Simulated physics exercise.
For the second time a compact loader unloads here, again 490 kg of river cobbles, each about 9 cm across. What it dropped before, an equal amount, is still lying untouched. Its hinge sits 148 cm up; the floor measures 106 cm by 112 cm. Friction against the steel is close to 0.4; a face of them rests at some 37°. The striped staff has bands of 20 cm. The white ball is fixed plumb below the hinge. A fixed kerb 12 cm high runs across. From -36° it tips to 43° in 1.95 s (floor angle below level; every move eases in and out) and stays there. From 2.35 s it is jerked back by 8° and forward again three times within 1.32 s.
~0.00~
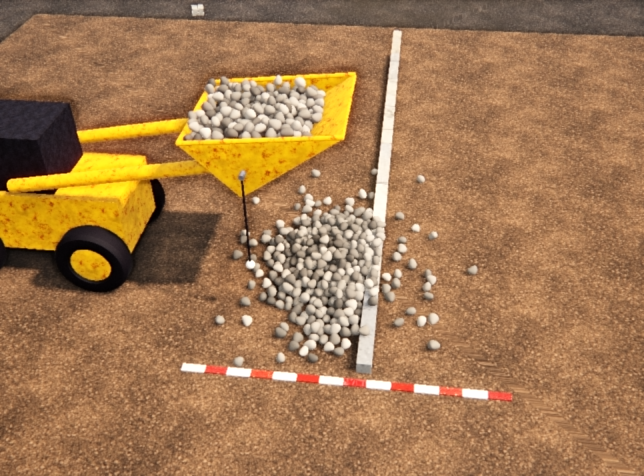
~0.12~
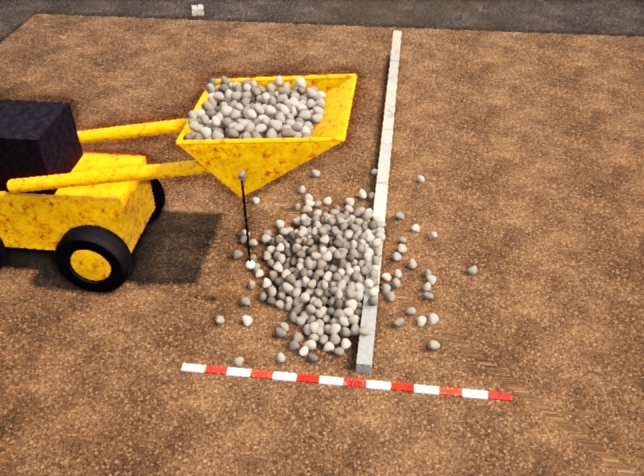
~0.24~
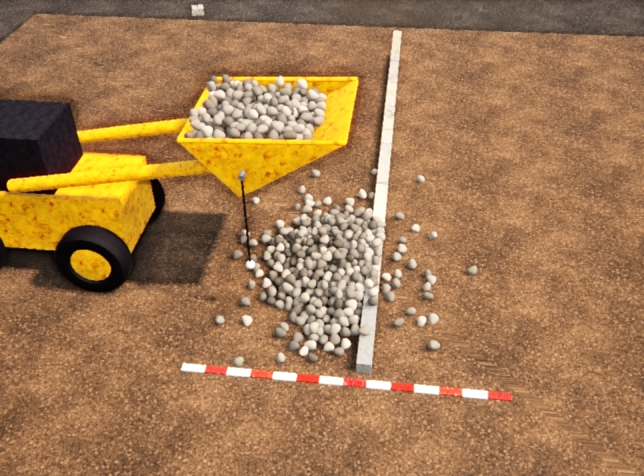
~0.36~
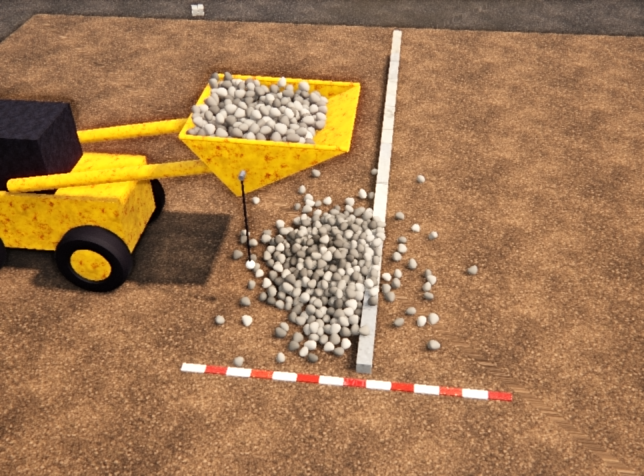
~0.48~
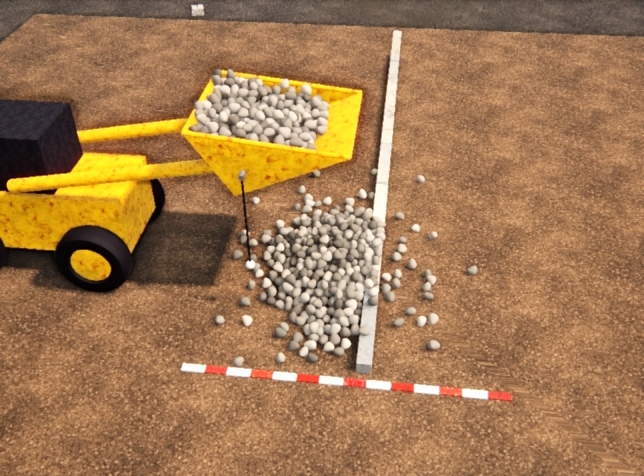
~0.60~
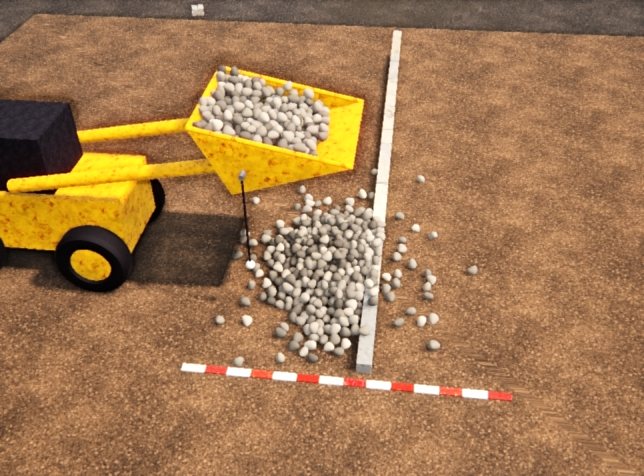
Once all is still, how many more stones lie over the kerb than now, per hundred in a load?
About 60 per cent.
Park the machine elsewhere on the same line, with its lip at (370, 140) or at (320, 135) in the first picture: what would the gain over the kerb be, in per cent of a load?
Near 80 per cent from the first place, 40 from the second.
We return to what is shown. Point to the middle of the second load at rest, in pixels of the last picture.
Around (394, 265).
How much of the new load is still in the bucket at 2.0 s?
Roughly 20 per cent is still inside.
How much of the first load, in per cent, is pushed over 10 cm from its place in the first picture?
Roughly 10 per cent of them.
After 1.5 s the floor is at 31°; in per cent of one load, 97 in the bucket, 98 on this side of the kerb, 5 over the kerb; the foremost stones are at (436, 287).
After 2.0 s the floor is at 43°; in per cent of one load, 21 in the bucket, 157 on this side of the kerb, 23 over the kerb; the foremost stones are at (440, 297).
After 4.1 s the floor is at 43°; in per cent of one load, 0 in the bucket, 135 on this side of the kerb, 66 over the kerb; the foremost stones are at (516, 251).
After 6.9 s the floor is at 43°; in per cent of one load, 0 in the bucket, 135 on this side of the kerb, 66 over the kerb; the foremost stones are at (516, 251). Net gain over the kerb, 60.
